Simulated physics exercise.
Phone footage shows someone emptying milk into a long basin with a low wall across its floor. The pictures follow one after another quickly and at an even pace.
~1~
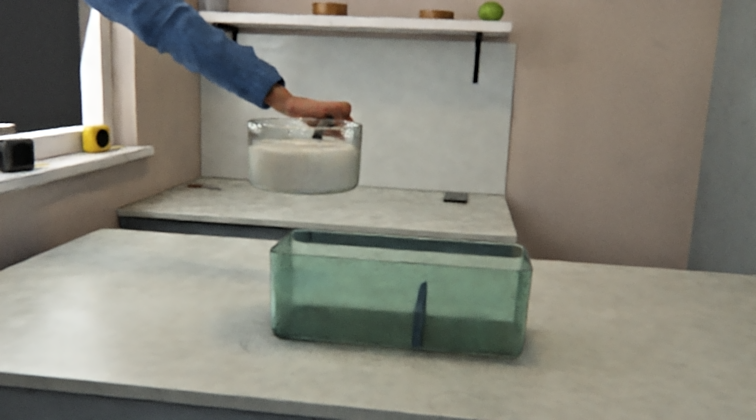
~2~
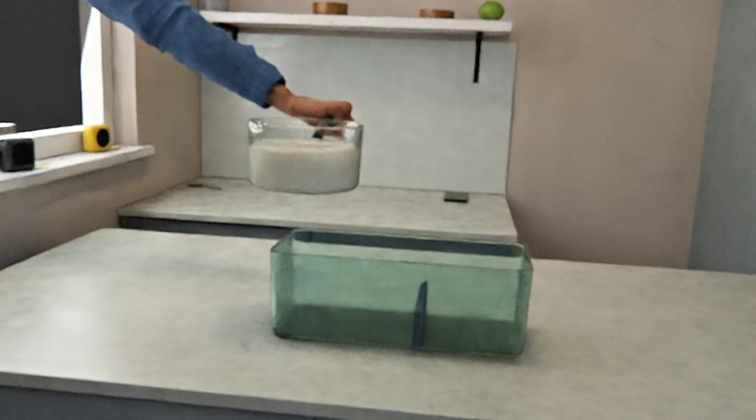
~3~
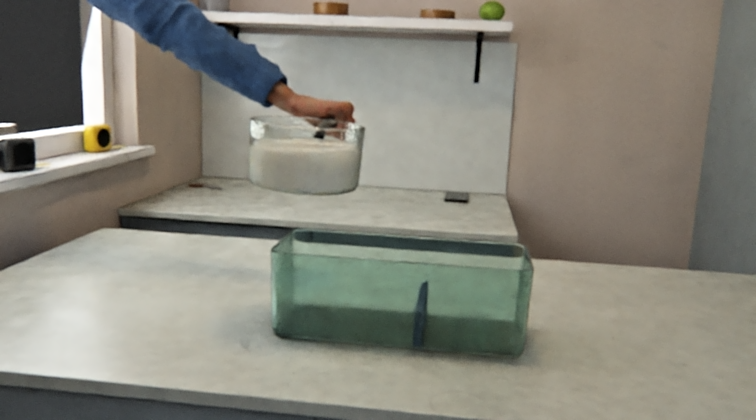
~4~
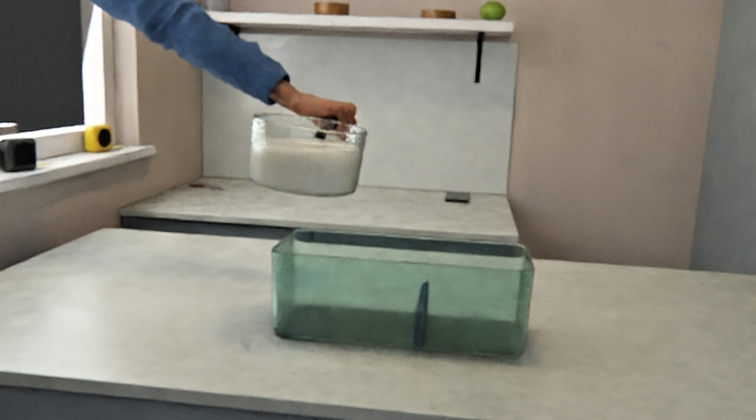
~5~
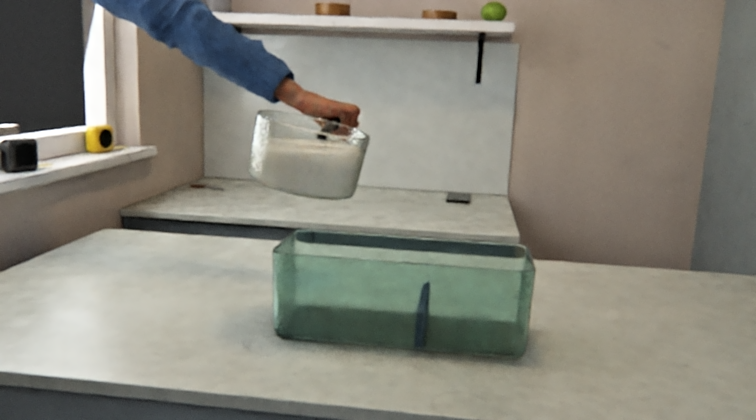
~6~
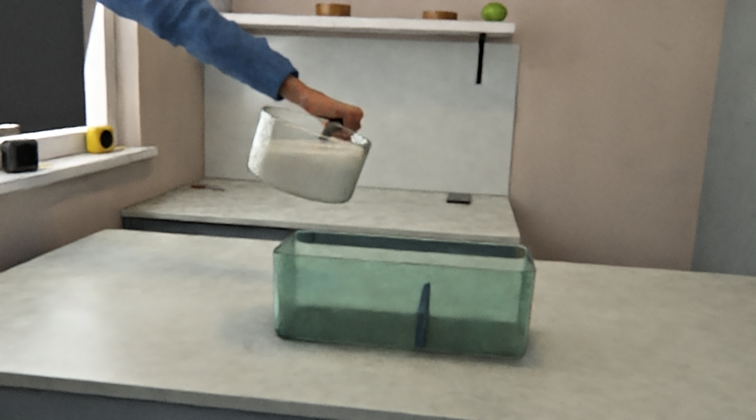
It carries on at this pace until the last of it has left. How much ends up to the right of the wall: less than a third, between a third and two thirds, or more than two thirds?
The share right of the wall ends up below a third.
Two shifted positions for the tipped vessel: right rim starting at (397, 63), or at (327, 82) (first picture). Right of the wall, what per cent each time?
70 %, then 10 %.
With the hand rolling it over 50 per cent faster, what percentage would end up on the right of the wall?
I'd estimate some 10 percent.
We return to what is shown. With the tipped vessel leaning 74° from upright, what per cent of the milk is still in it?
It still holds close to 60 per cent at that lean.
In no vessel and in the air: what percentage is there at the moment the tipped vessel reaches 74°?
30 %.
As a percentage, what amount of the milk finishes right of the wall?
I'd put it near 5 per cent.
A moment on, the tilt is 74° and 62 per cent is still to pour, 8 is left of the wall and 0 right of it.
Next, the tilt is 99° and 16 per cent is still to pour, 73 is left of the wall and 2 right of it.
Then the tilt is 100° and 3 per cent is still to pour, 87 is left of the wall and 5 right of it.
Later the tilt is 100° and 0 per cent is still to pour, 91 is left of the wall and 5 right of it.
At rest 92 per cent lies left of the wall, 5 right of it and 3 outside.
